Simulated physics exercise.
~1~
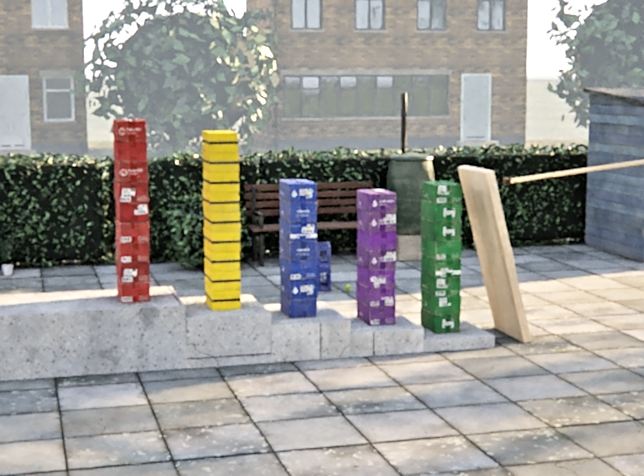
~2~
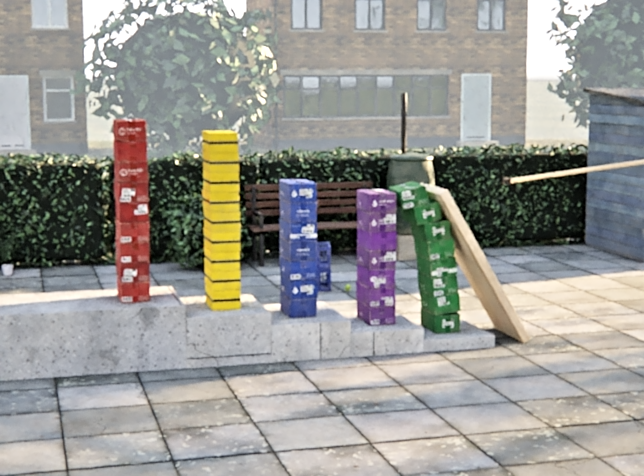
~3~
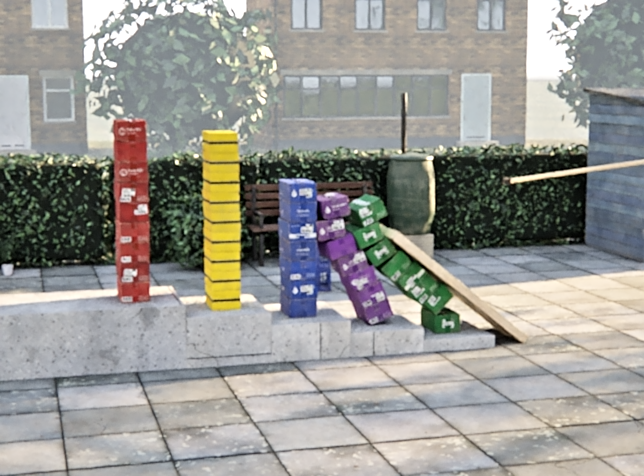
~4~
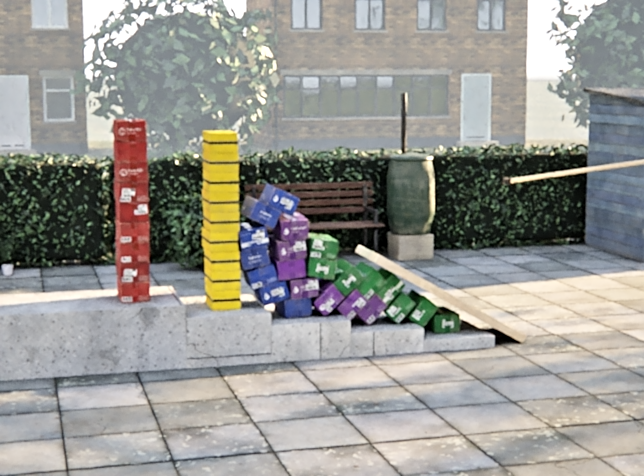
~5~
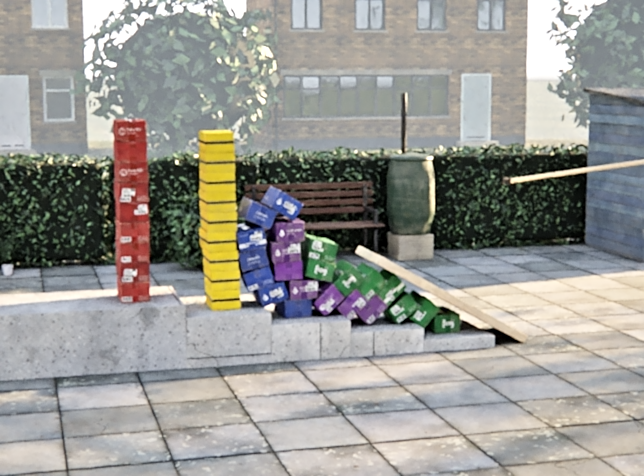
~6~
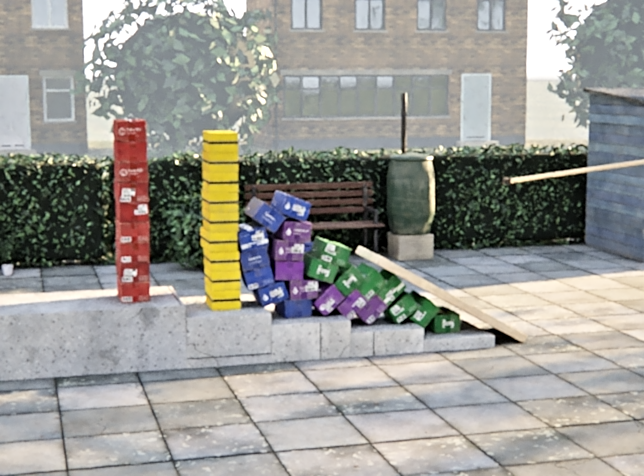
To begin with, five columns of parcels, red, yellow, blue, purple and green from left to right, stand on stone steps in a paved yard, with a wooden board leaning beside the green one. The board tips left and pushes the green column over. The green parcels topple into the purple column, which bends toward the blue. Blue then buckles as well, and its upper parcels slump against the yellow column, which shifts slightly. Finally, green and purple lie in a sloping heap with tilted blue parcels, the board rests low across the right side, and yellow and red remain standing.
